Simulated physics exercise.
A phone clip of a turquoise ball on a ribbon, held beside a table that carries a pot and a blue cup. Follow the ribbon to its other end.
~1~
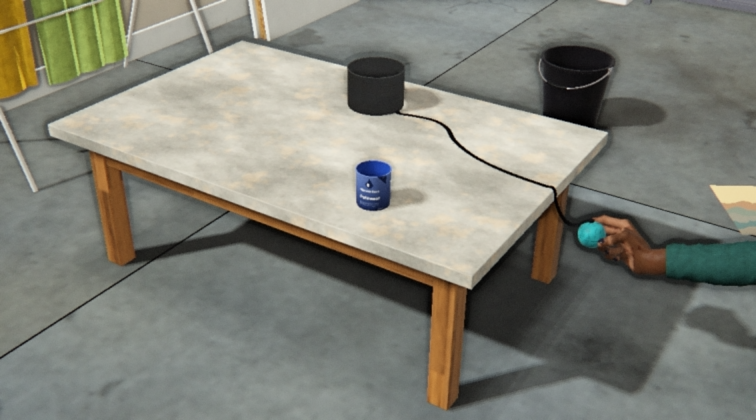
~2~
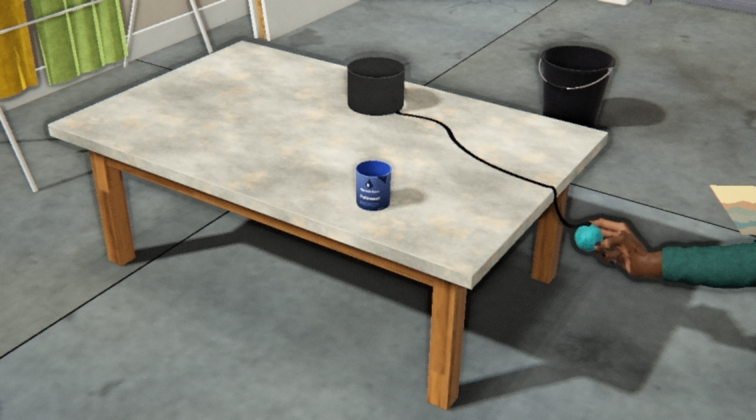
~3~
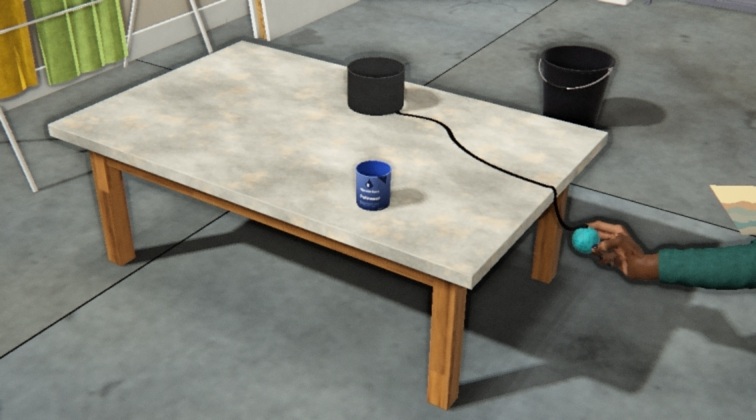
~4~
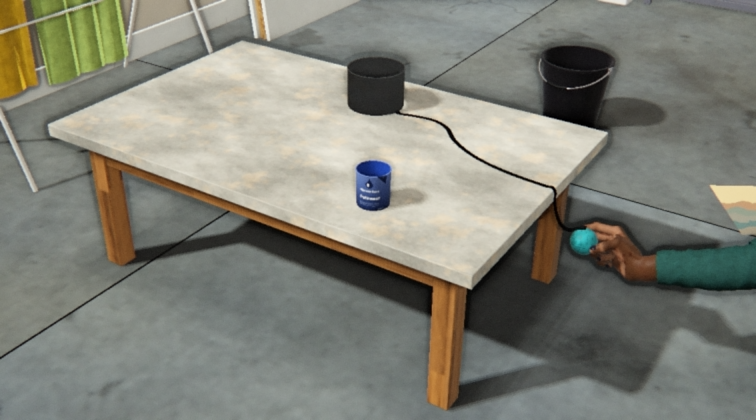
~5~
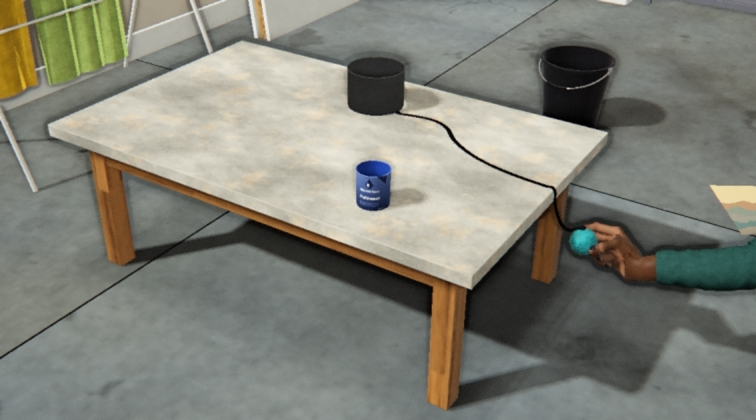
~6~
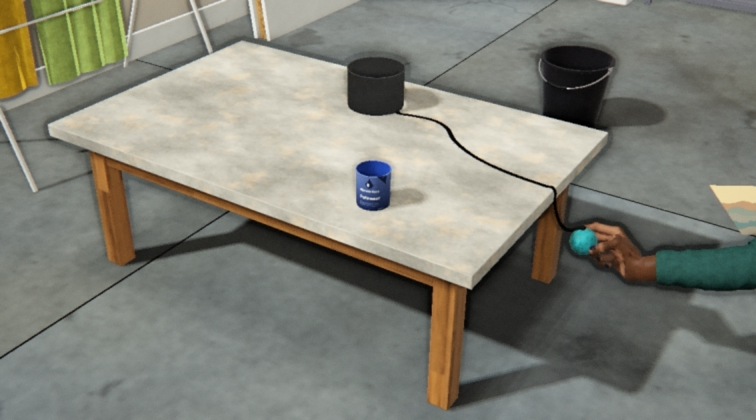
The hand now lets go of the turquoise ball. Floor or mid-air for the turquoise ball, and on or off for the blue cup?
The turquoise ball ends up dangling, the blue cup keeps its place.
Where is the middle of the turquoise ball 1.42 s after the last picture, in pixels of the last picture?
Around (529, 231).
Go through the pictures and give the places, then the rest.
In the first picture, turquoise ball (592, 234); pot (376, 67); blue cup (374, 168).
In the second picture, turquoise ball (589, 237).
In the third picture, turquoise ball (586, 240).
In the fourth picture, turquoise ball (584, 241); ribbon through (449, 131) (482, 161).
In the fifth picture, turquoise ball (583, 241); ribbon through (449, 131) (482, 161).
In the sixth picture, turquoise ball (583, 241); pot (376, 67); blue cup (374, 168); ribbon tied to the pot, with little slack.
Then, 0.68 s later than the last view, ball above the floor near (550, 243); pot as before; cup as before.
Then, 1.42 s later than the last view, ball above the floor near (529, 231); pot as before; cup as before.
Finally, ball above the floor near (591, 255); pot as before; cup as before. The turquoise ball swings from the edge and the blue cup stays on top.
